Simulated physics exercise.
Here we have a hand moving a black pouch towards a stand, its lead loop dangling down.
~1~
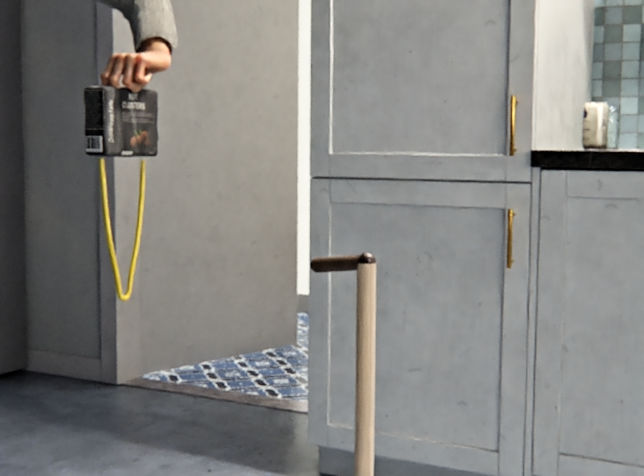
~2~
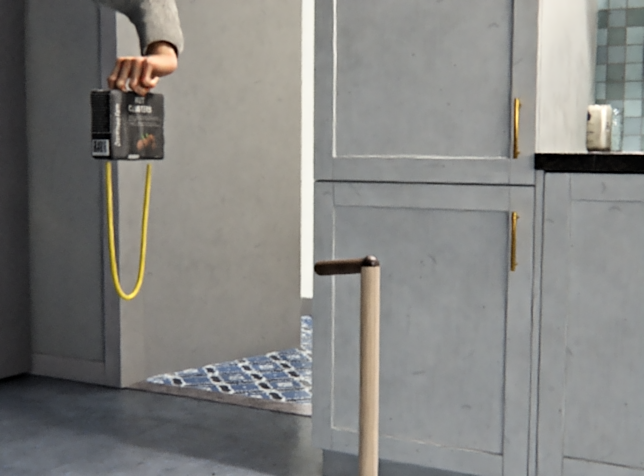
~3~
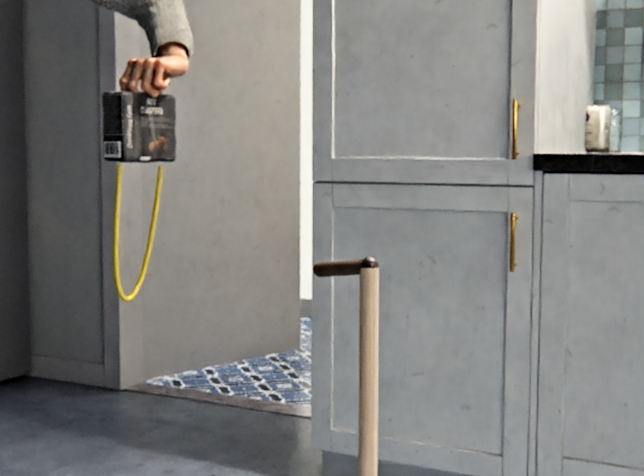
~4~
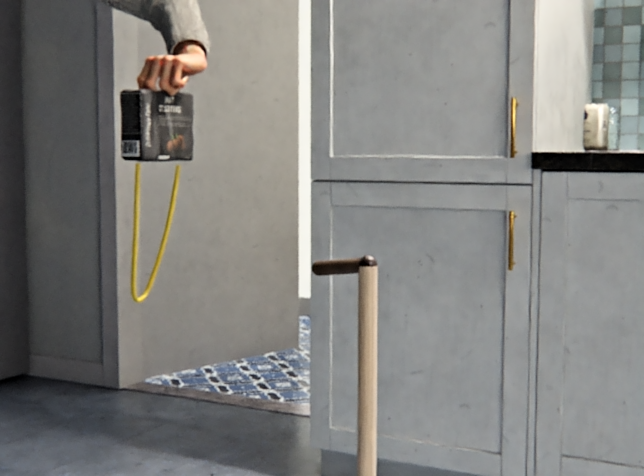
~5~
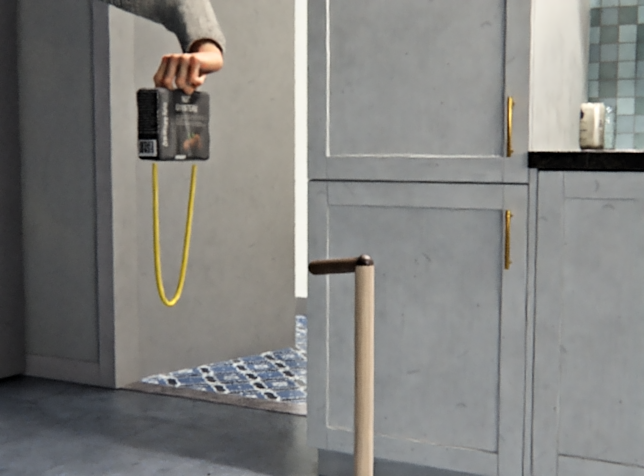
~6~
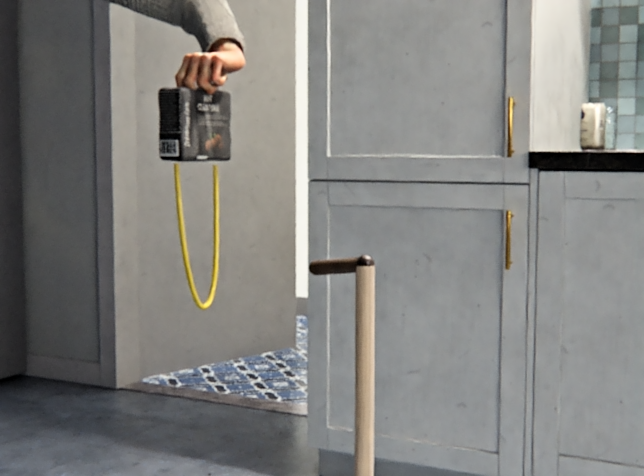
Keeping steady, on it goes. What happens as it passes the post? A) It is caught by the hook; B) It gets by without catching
(A) It is caught by the hook.
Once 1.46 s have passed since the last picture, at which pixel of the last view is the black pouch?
You'd spot it somewhere near (411, 122) in the last picture.
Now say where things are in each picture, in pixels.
Black pouch (122, 122); hook tip (318, 265), in the first frame.
Black pouch (129, 126); bottom of the loop (130, 298), in the second frame.
Black pouch (141, 128), in the third frame.
Black pouch (158, 126); bottom of the loop (140, 300), in the fourth frame.
Black pouch (175, 125), in the fifth frame.
Black pouch (196, 125); bottom of the loop (205, 307); hook tip (317, 268); hook points towards it, loop hangs below the hook, in the sixth frame.
Then, 0.76 s later than the last view, pouch nearing the post near (302, 124).
Then, 1.46 s later than the last view, pouch past the post near (411, 122).
Finally, pouch past the post near (471, 122); loop tight round the post, hand stopped. The black pouch gets caught.
